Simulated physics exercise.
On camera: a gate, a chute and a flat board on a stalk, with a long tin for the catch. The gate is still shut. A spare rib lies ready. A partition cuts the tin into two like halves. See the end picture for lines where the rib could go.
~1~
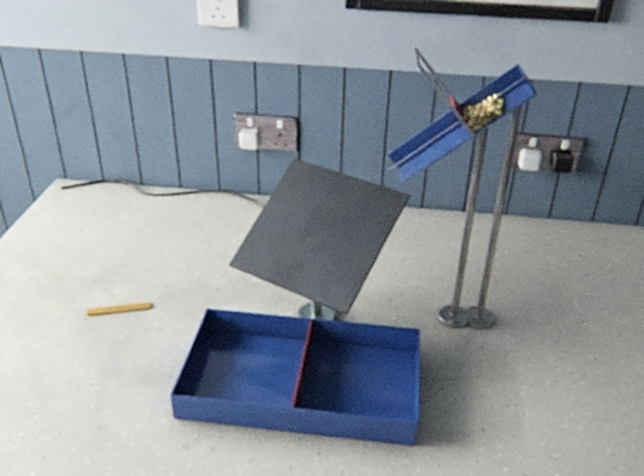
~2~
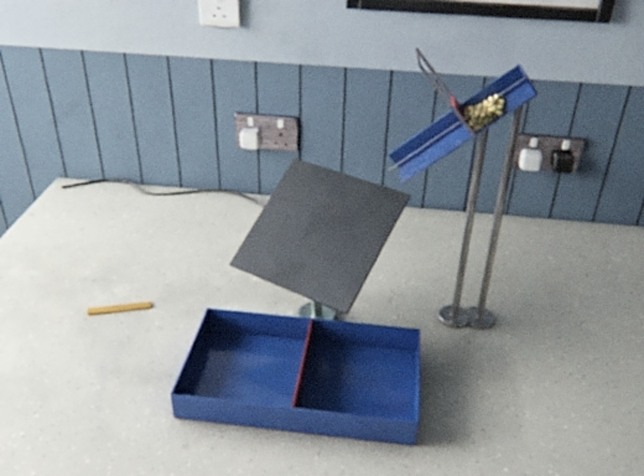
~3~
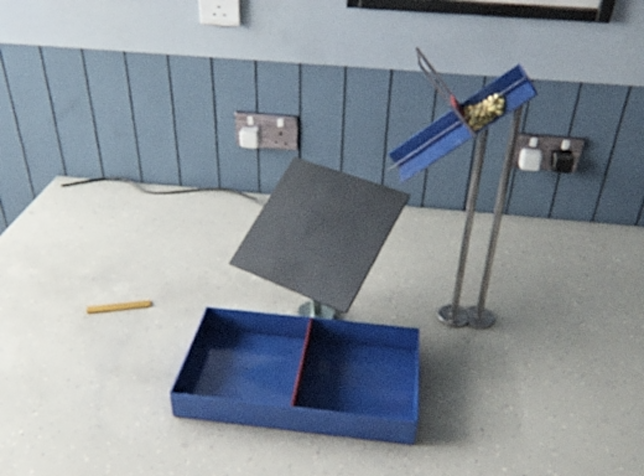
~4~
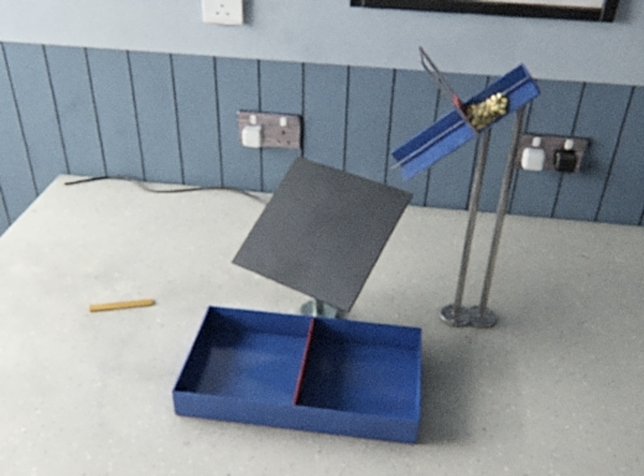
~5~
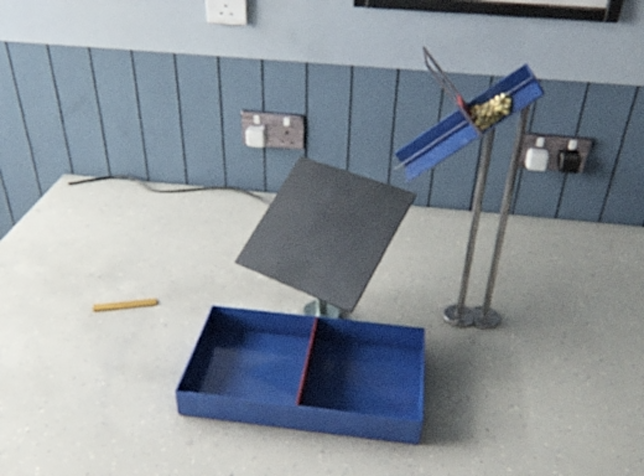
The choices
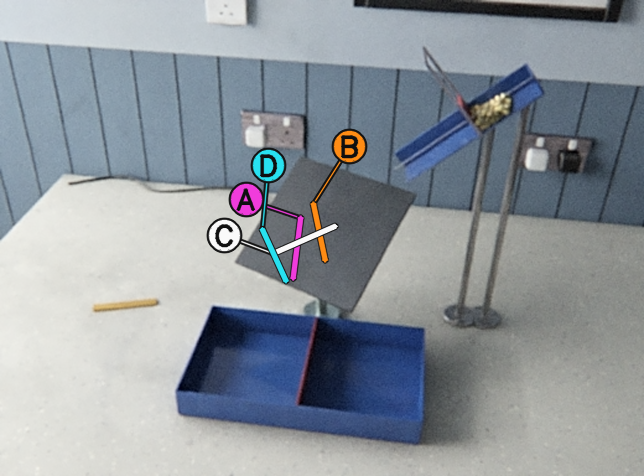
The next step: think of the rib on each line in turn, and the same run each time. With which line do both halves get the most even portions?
I would pick line B.
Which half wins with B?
More lands on the right.
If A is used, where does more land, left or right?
The left half.
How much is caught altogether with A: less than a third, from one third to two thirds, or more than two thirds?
More than two thirds.
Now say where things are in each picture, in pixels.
The first frame shows load behind the gate (483, 109), soya beans; lip of the chute (400, 177), sloping fairly steeply.
The second frame shows middle of the board (318, 230), tilted fairly steeply; middle of its low edge (285, 288); of its high edge (350, 175).
The third frame shows front corners of the tin (170, 393) and (417, 422); front end of its middle wall (291, 407); gate still shut (456, 106).
The fourth frame shows middle of the load (487, 109); lip (403, 175).
The fifth frame shows middle of the load (490, 109); lip (406, 175).
On the marked copy, line A from (300, 218) to (293, 278); line B from (313, 204) to (325, 259); line C from (335, 226) to (273, 253); line D from (262, 229) to (286, 280).
For line A, of what is caught, almost all in the left half, just a few in the right.
For line B, of what is caught, roughly a third in the left half, roughly two thirds in the right.
For line C, of what is caught, almost all in the left half, about a tenth in the right.
For line D, of what is caught, almost all in the left half, about a tenth in the right.
